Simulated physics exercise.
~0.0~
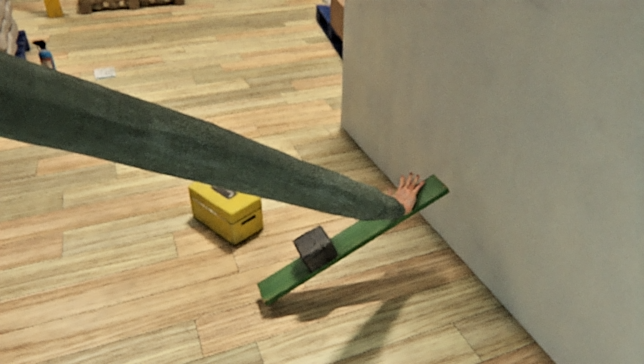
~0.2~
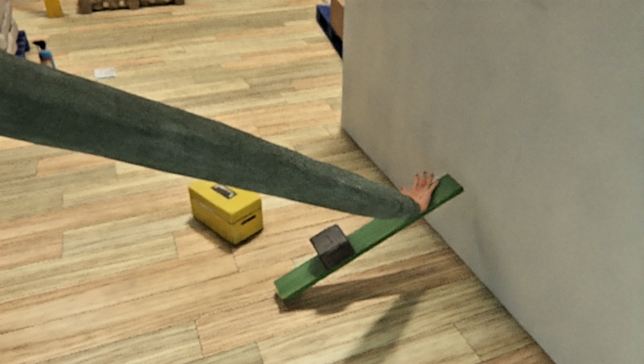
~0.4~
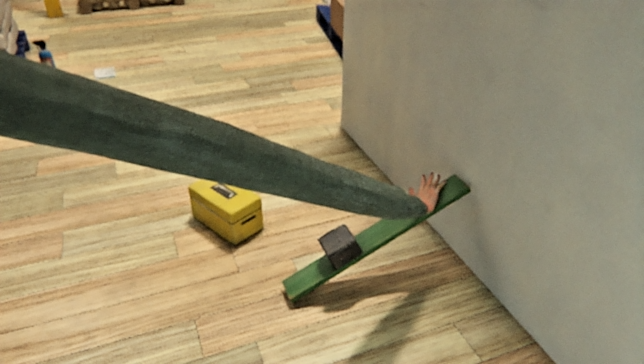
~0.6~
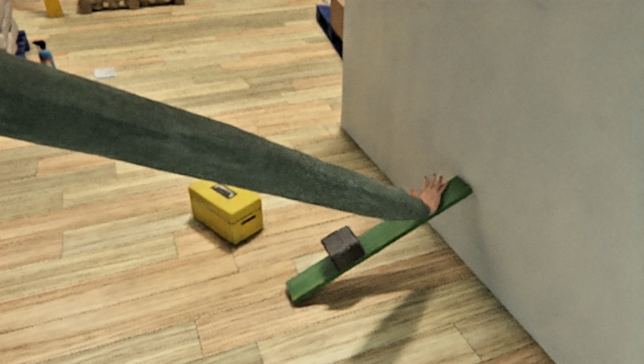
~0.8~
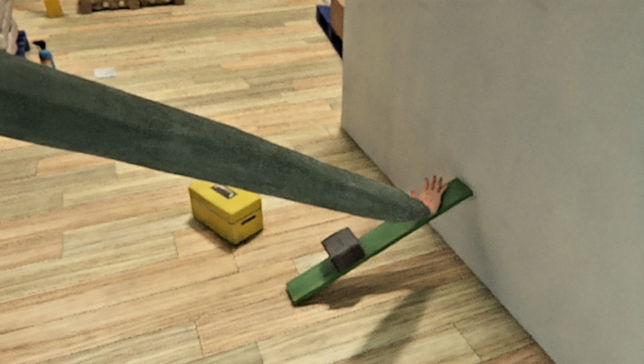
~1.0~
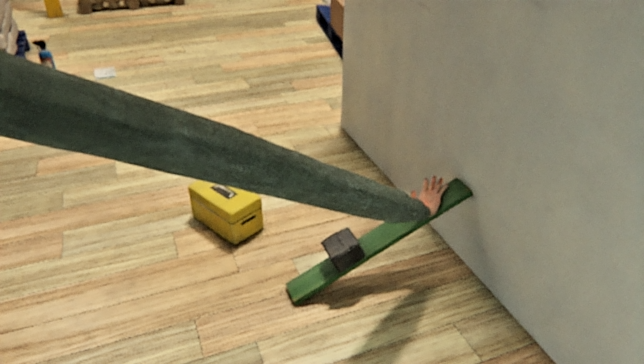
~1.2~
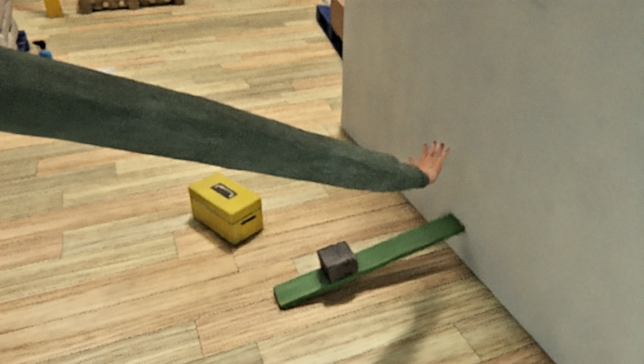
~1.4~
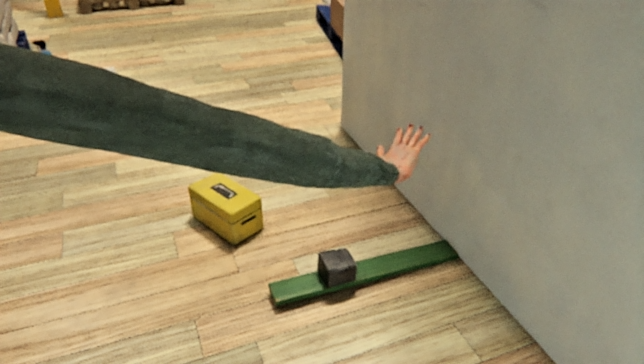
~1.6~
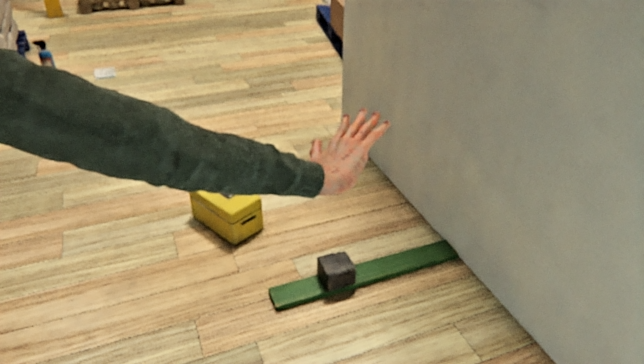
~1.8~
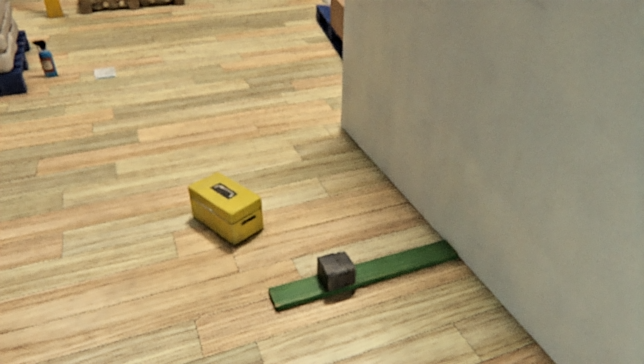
Green plank with a dark block on it, pressed against a grey wall by a hand, slipping flat to the floor once released.
